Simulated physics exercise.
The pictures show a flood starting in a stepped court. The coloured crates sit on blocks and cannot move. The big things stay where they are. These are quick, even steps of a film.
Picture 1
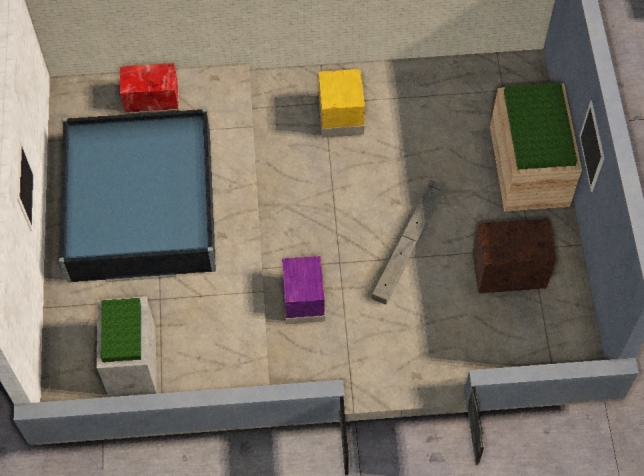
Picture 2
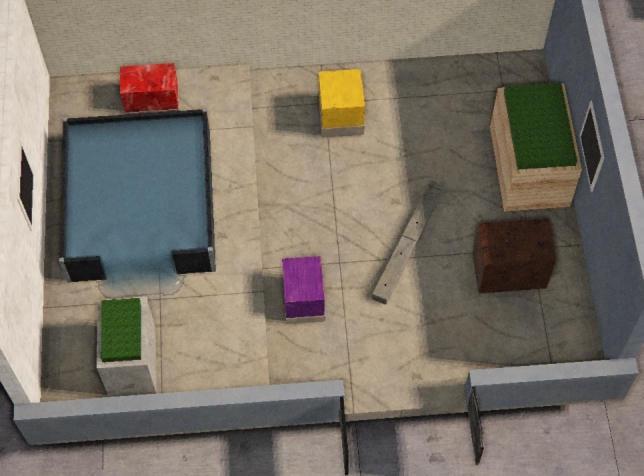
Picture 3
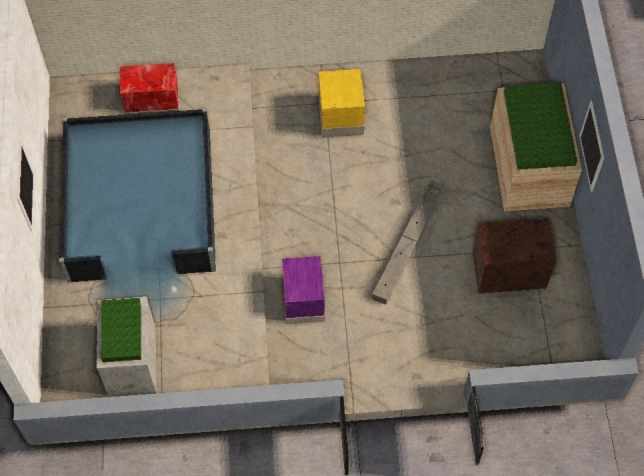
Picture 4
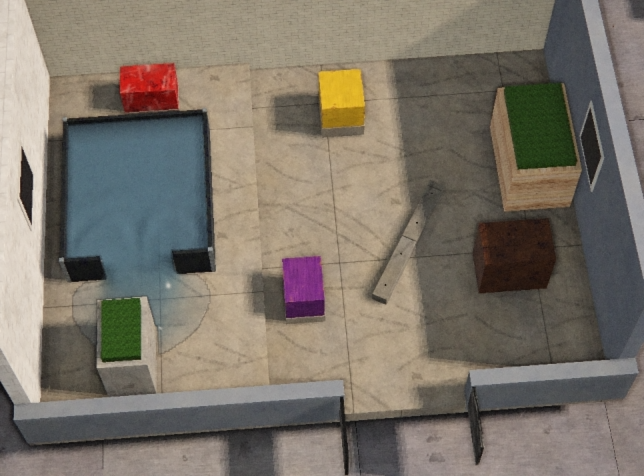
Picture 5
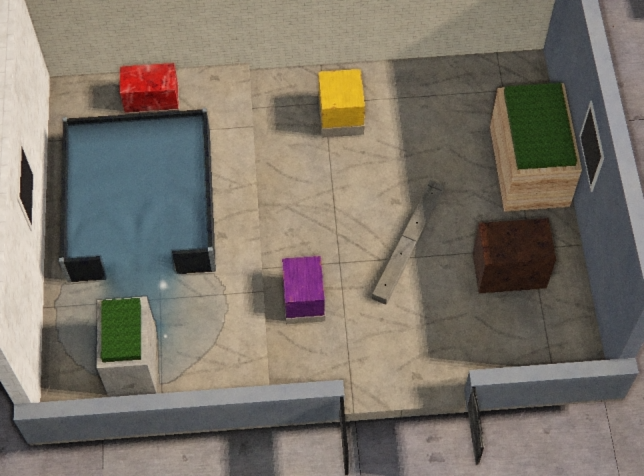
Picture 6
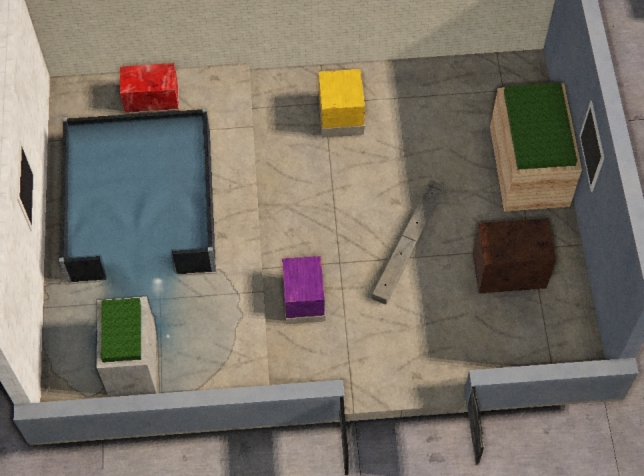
At the start, still blue water fills a dark-edged tank on the left of a walled court dotted with coloured blocks. A gap opens in the tank's near side and water pours out, then spreads in a widening, thin sheet around the green-topped block just below.
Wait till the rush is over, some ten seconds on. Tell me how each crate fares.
One by one: The red crate gets wet; the yellow crate stays dry; the purple crate stays dry.
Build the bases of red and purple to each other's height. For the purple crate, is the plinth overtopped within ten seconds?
In short: Purple gets wet.
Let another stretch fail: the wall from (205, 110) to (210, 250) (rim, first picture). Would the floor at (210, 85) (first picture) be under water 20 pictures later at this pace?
At that place: Free of water.
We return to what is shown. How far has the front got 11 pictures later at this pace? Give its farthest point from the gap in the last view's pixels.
At about (448, 390).
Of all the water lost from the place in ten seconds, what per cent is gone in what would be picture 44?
About 55 per cent.
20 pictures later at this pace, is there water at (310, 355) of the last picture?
At that place: Wet.
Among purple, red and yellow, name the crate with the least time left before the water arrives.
First comes the one in purple.
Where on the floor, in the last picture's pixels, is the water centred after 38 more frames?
I would point to (221, 265).
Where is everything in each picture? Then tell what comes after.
In the first frame, still water in the water tank at (136, 186).
In the second frame, the front is at (104, 286), out from the gap at (140, 267).
In the third frame, water pours out at (140, 268) and has run to a hidden place.
In the fourth frame, water pours out at (140, 268) and has run to (164, 347).
In the fifth frame, the front is at (169, 376), out from the gap at (140, 268).
In the sixth frame, the front is at a hidden place, out from the gap at (140, 268).
A moment on, water covers 15 % of the floor; the red crate not reached, the yellow crate not reached, the purple crate not reached.
Next, water covers 25 % of the floor; the red crate not reached, the yellow crate not reached, the purple crate water round its plinth.
Then, water covers 40 % of the floor; the red crate not reached, the yellow crate not reached, the purple crate water round its plinth.
Later, water covers 60 % of the floor; the red crate water round its plinth, the yellow crate water round its plinth, the purple crate water round its plinth.
In the end, water covers 90 % of the floor; the red crate was topped, the yellow crate stayed above the water, the purple crate stayed above the water.
